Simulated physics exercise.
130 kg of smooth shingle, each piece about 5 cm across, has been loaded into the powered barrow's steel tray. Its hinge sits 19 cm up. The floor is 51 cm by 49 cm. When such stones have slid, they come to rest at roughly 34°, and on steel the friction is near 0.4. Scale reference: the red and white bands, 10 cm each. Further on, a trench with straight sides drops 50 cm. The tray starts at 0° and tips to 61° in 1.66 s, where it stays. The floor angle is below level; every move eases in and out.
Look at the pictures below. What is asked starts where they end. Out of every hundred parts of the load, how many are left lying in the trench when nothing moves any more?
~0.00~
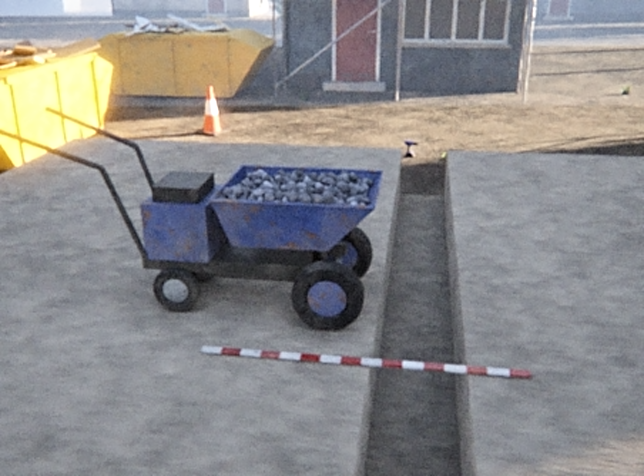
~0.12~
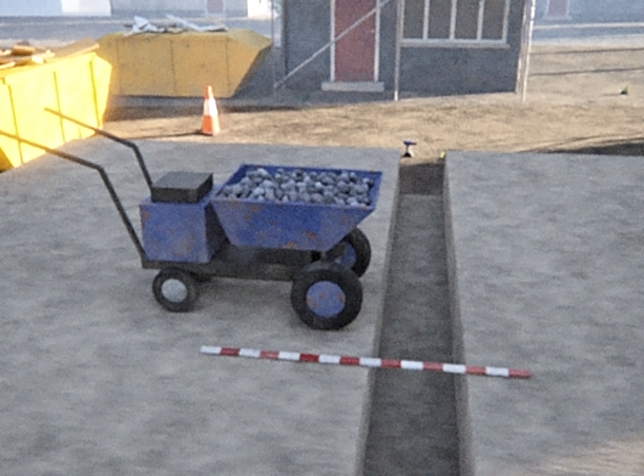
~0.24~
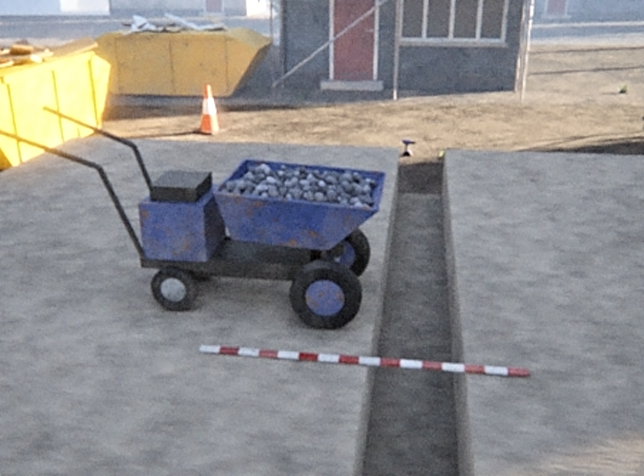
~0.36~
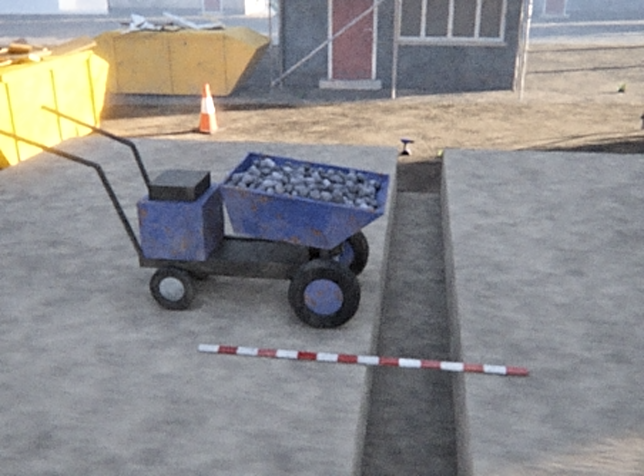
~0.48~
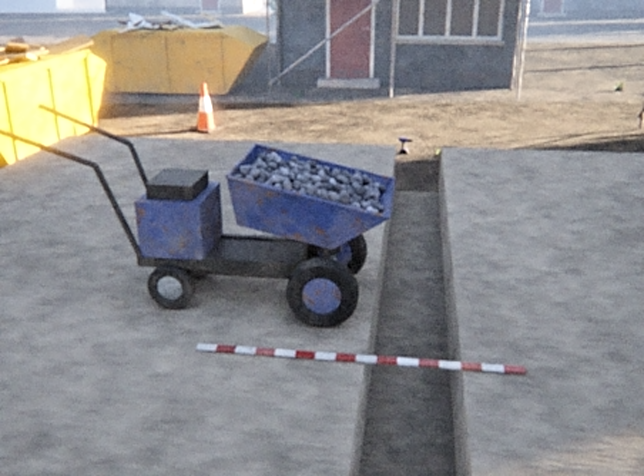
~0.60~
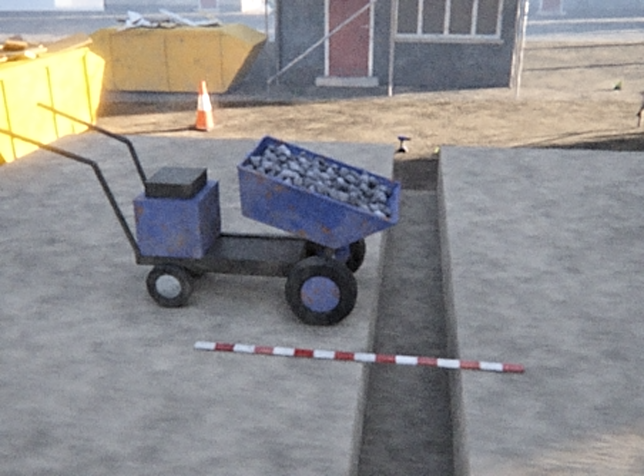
Around 54 in every hundred.
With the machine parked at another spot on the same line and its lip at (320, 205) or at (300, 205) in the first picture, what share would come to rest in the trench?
The first gives about 100 percent and the second about 100 percent.
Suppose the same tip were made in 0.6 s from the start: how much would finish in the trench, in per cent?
It would be near 40 per cent.
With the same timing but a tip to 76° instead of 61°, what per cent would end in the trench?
I'd expect around 55 in a hundred.
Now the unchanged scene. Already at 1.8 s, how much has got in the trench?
Close to 20 per cent has got there by then.
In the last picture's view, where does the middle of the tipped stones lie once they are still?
(446, 367).
After 1.2 s the floor is at 51°; 99 % in the tray, 1 % in the trench; the foremost stones are at (436, 255).
After 1.8 s the floor is at 61°; 52 % in the tray, 19 % in the trench, 28 % past the trench; the foremost stones are at (535, 316).
After 2.1 s the floor is at 61°; 25 % in the tray, 29 % in the trench, 45 % past the trench; the foremost stones are at (602, 324).
After 4.1 s the floor is at 61°; 0 % in the tray, 54 % in the trench, 46 % past the trench; the foremost stones are at (635, 321).
